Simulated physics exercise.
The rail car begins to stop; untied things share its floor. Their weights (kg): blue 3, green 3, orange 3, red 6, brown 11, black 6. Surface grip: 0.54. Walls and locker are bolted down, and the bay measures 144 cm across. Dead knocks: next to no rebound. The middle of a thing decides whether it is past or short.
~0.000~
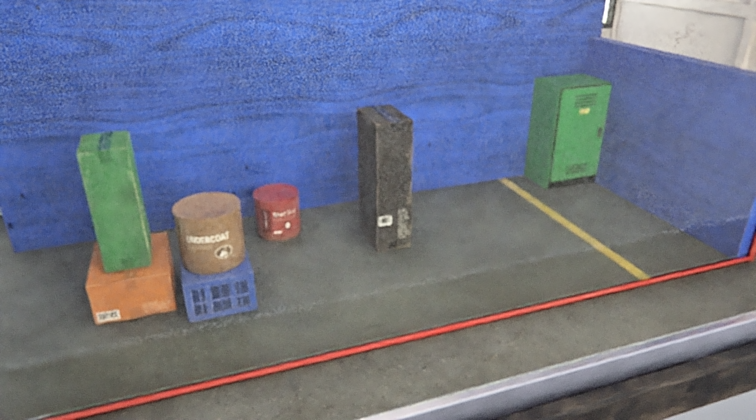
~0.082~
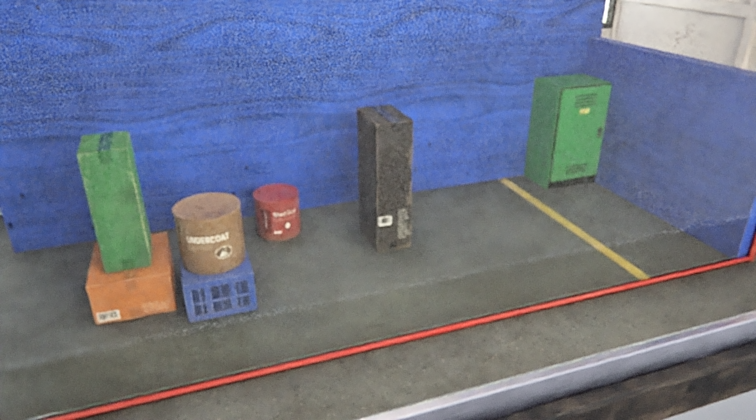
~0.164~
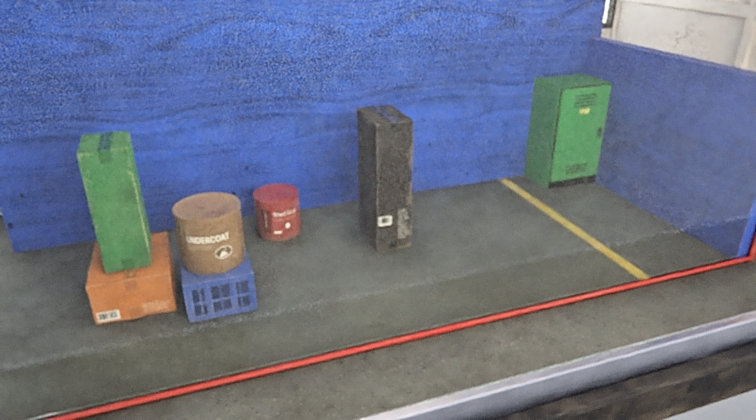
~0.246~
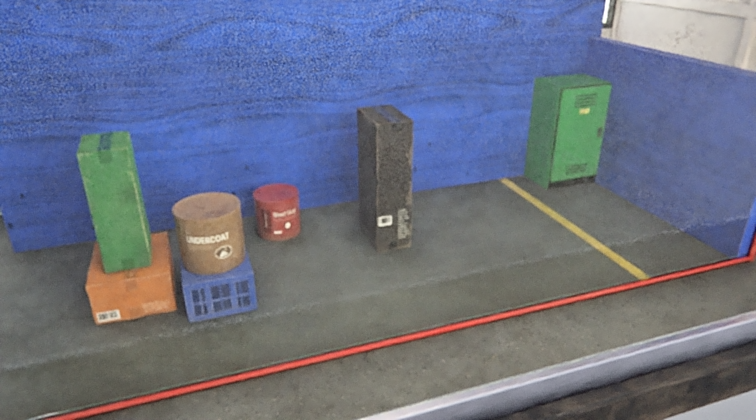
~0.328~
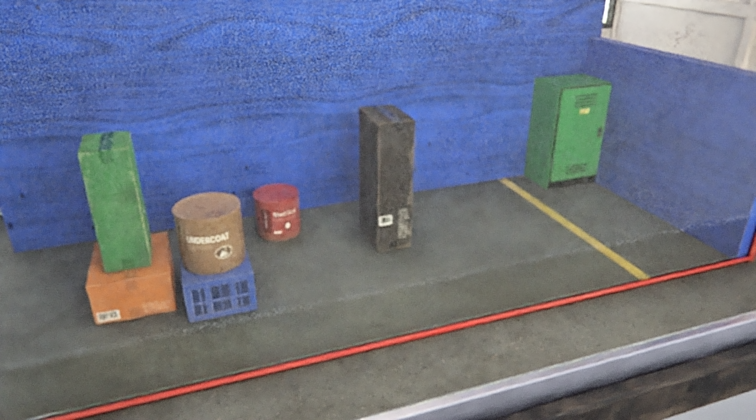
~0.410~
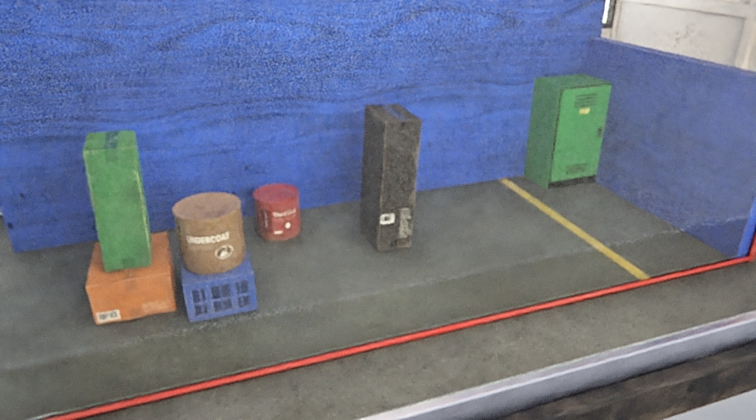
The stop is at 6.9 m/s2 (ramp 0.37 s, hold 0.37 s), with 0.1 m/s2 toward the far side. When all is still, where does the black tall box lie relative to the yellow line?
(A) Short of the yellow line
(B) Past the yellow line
The answer is A.
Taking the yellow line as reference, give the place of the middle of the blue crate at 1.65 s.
It is roughly 200 cm short of the mark.
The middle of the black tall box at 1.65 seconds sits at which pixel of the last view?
It would be at about (526, 198) then.
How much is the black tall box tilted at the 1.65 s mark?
Close to 90 degrees off upright.
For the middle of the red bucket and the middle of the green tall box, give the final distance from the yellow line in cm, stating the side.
Short side for both: Red bucket 140 cm, green tall box 150 cm.
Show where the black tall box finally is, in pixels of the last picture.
In the last picture it sits at about pixel (526, 198).
After 0.75 s the black tall box is 68 cm short of the yellow line, tilted 60°, near (451, 186) in the last picture's view.
After 1.15 s the black tall box is 16 cm short of the yellow line, tilted 90°, near (526, 198) in the last picture's view; the orange carton 239 cm short of the yellow line, tilted 0°.
After 1.65 s the black tall box is 15 cm short of the yellow line, tilted 90°, near (526, 198) in the last picture's view; the orange carton 239 cm short of the yellow line, tilted 0°.
By 3.1 s, blue crate stops short of the yellow line; green tall box stops short of the yellow line; orange carton stops short of the yellow line; red bucket stops short of the yellow line; black tall box stops short of the yellow line.
